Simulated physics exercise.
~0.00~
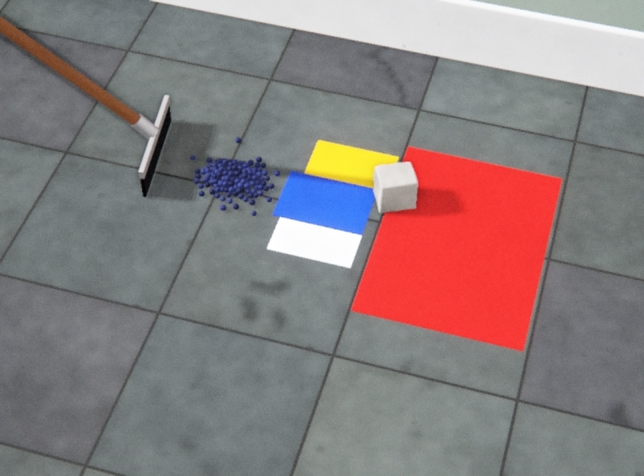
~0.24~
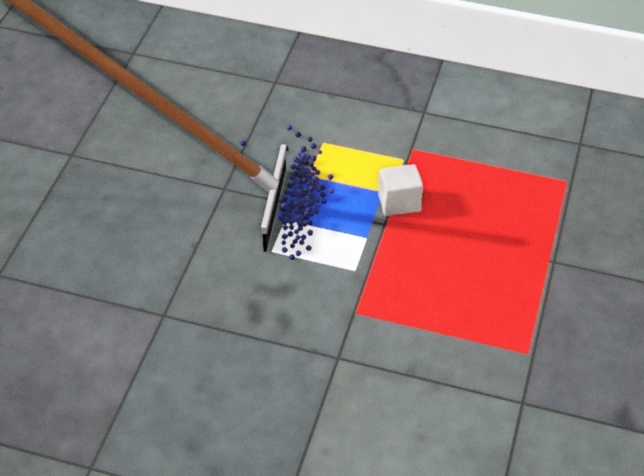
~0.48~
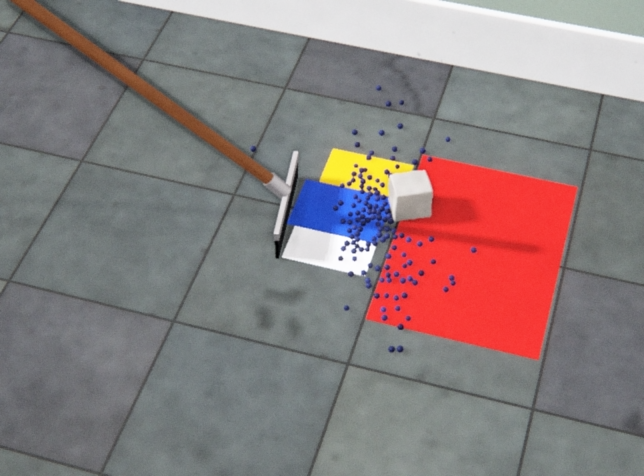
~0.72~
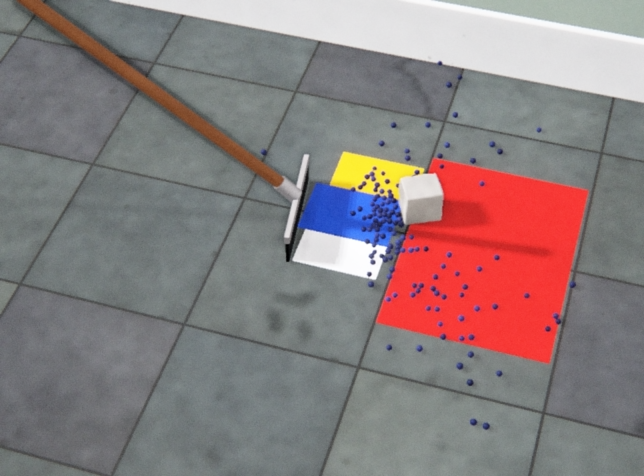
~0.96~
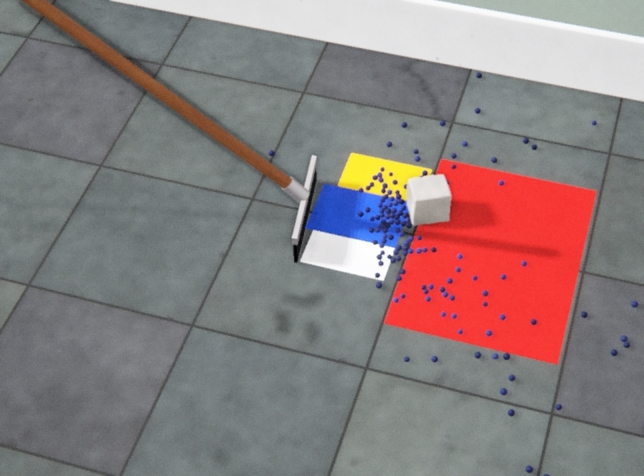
To begin with, a squeegee on a wooden handle stands left of a heap of blueberries on a grey tiled floor, with yellow, blue and white mats beyond it and a large red mat further right. The squeegee pushes the berries right, bunching them into a band across the three small mats. It then halts near their left edge while the berries roll onward past a fixed pale block. Many scatter over the red mat and bare tiles. Finally, a cluster rests by the block, mostly on the blue mat, with others spread widely beyond.
